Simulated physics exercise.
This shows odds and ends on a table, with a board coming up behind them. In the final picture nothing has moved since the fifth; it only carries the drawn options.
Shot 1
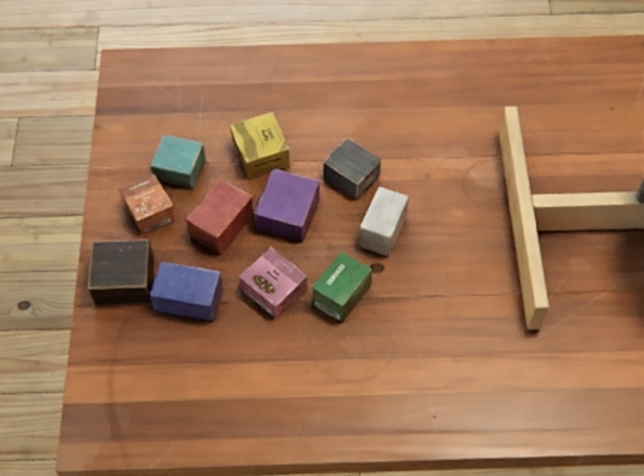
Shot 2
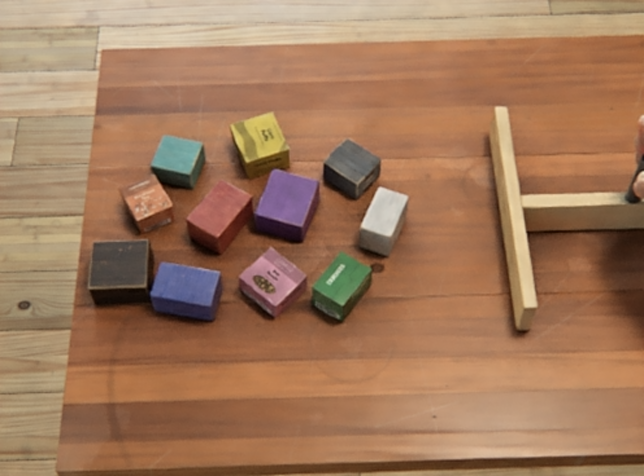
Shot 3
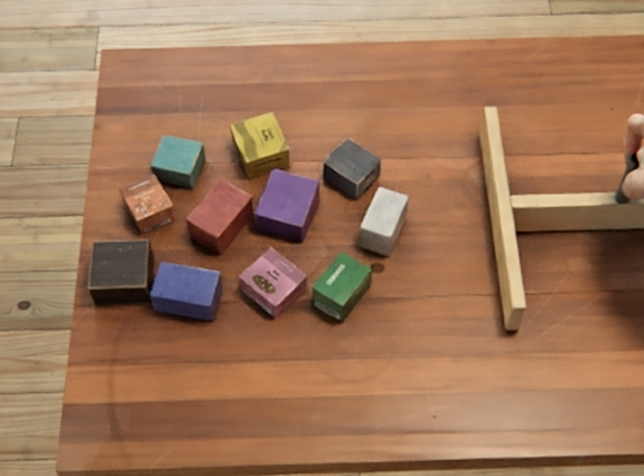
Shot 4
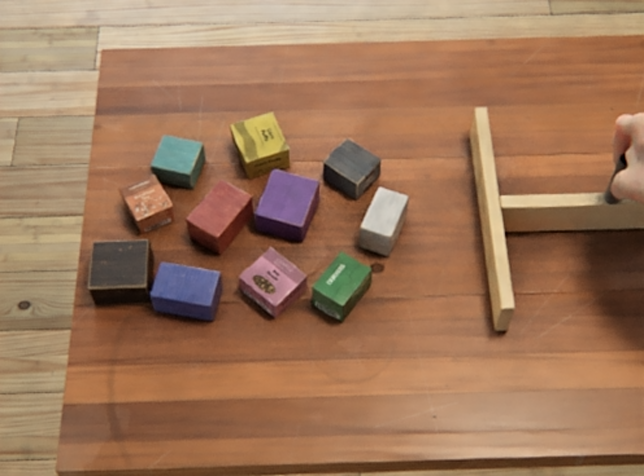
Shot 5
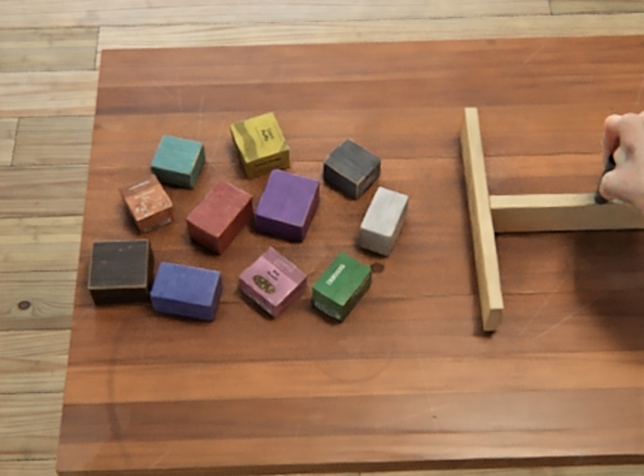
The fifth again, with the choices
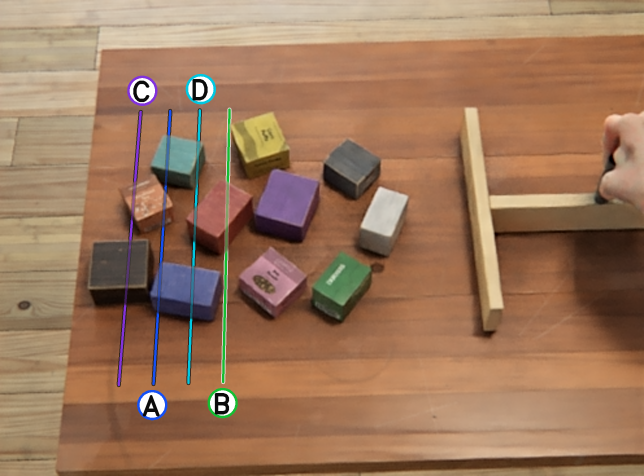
We see a group of colourful blocks resting on a wooden table while a hand at the right edge moves a T-shaped wooden board slowly leftward, narrowing the gap to the blocks, which stay still.
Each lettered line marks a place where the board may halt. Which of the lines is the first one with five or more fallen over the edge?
C.
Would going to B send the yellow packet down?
No.
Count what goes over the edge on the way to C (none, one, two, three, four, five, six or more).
In all, six or more.
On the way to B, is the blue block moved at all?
By then, yes.
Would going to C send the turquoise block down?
Yes.
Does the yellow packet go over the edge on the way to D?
No.
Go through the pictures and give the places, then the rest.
White block (384, 222); pink packet (274, 283); green box (342, 286), in the first frame.
Board (515, 201); grey box (352, 169), in the second frame.
Board (505, 201); red block (221, 218), in the third frame.
Board (493, 202); turquoise block (178, 163), in the fourth frame.
Board (483, 202); blue block (187, 291); yellow packet (261, 145); white block (384, 222), in the fifth frame.
On the copy, A at (163, 237); B at (227, 235); C at (131, 237); D at (195, 236).
On C. First, board (356, 205); green box (324, 291); grey box (317, 170).
Then, board (230, 209); black block (76, 263); orange packet (86, 205).
Finally, board (129, 212); red block over the edge; turquoise block over the edge; seven fallen.
By contrast, A drops only four; B drops none; D drops only three.
